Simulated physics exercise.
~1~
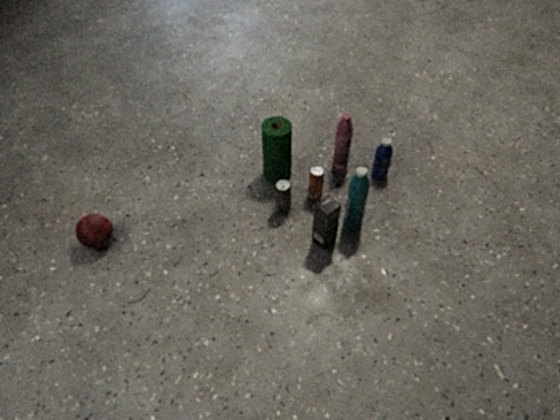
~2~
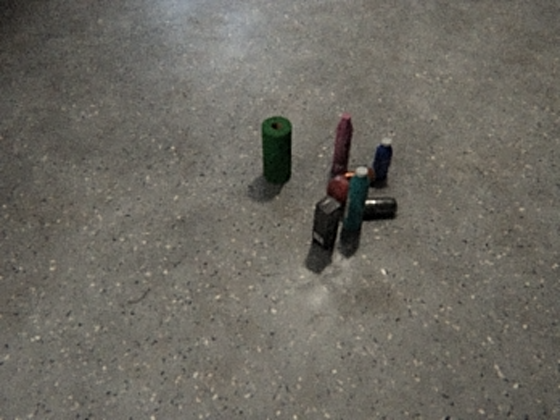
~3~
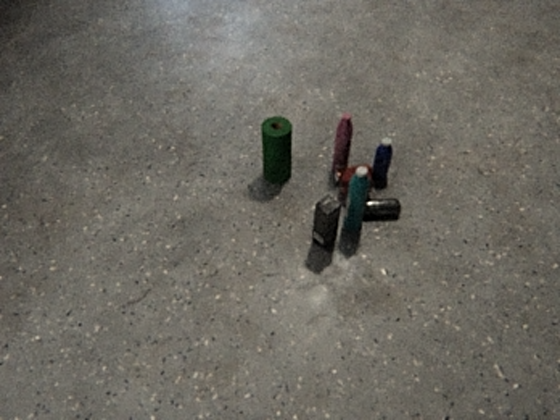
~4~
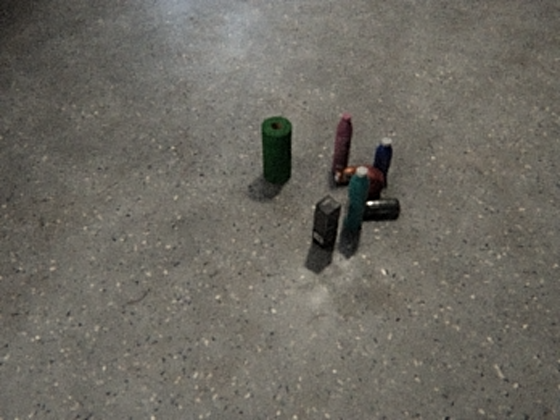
Green roll, bottles and carton standing on a speckled floor as a red ball rolls right, toppling the grey and orange cans.
